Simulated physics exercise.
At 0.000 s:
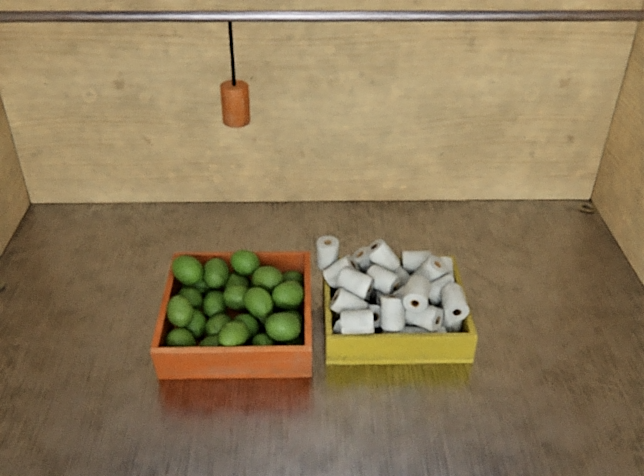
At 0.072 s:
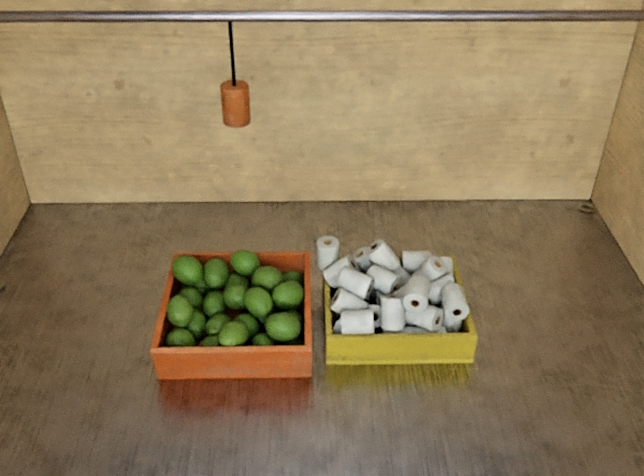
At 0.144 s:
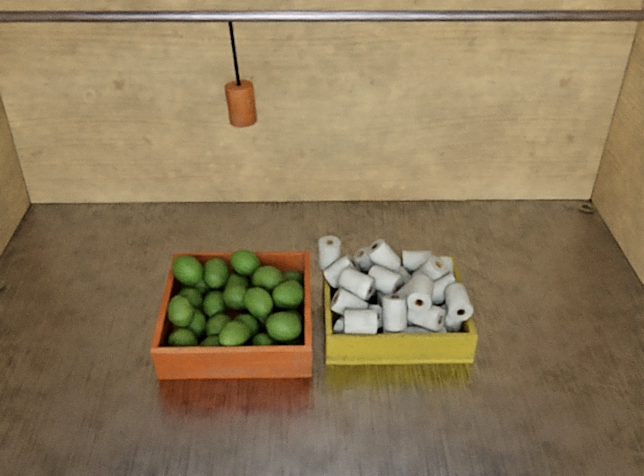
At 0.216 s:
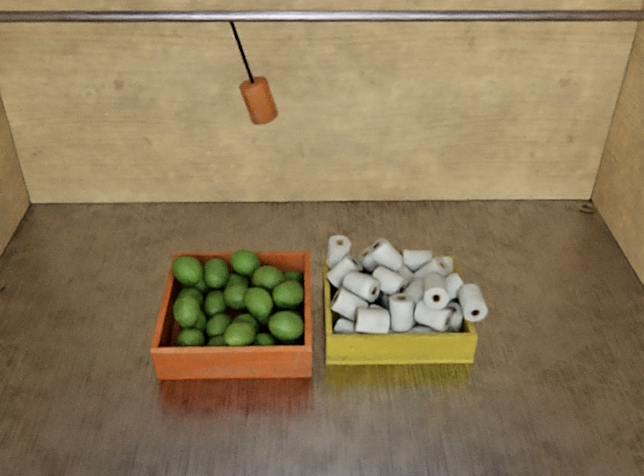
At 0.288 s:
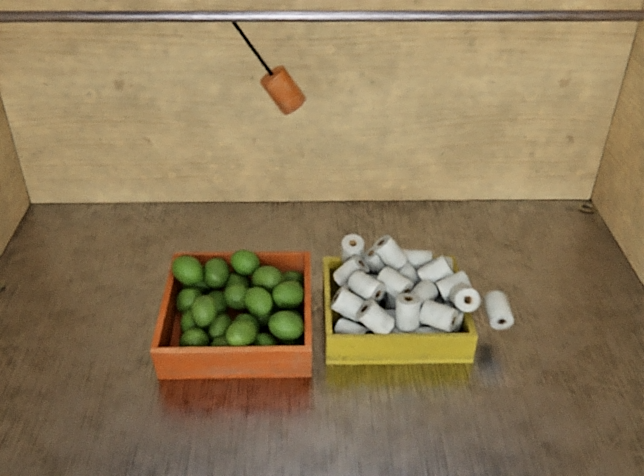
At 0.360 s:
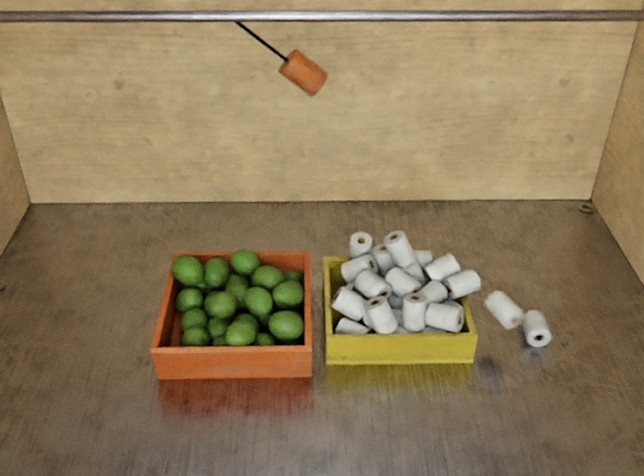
We see an orange tub of limes beside a yellow tub of paper rolls; a hanging lamp swings out to the right, the rolls shift rightward, and two drop out beside the yellow tub while the limes barely move.
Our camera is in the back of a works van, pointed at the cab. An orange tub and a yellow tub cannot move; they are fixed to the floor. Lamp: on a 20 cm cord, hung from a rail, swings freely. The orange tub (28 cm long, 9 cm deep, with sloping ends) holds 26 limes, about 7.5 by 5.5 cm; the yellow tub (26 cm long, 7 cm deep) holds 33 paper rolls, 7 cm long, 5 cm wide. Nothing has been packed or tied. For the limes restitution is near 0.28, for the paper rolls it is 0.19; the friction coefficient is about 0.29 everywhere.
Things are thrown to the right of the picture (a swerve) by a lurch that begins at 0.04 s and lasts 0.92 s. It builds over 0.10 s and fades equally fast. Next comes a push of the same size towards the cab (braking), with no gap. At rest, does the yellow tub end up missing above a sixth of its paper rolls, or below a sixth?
Above a sixth.
After 0.70 s, 0 of 26 out of the orange tub and 8 of 33 out of the yellow tub.
After 1.12 s, 0 of 26 out of the orange tub and 9 of 33 out of the yellow tub.
After 1.72 s, 0 of 26 out of the orange tub and 11 of 33 out of the yellow tub.
When it is over (at 2.48 s), 0 of 26 out of the orange tub and 11 of 33 out of the yellow tub. Asked share, 11 of 33, 33 per cent.
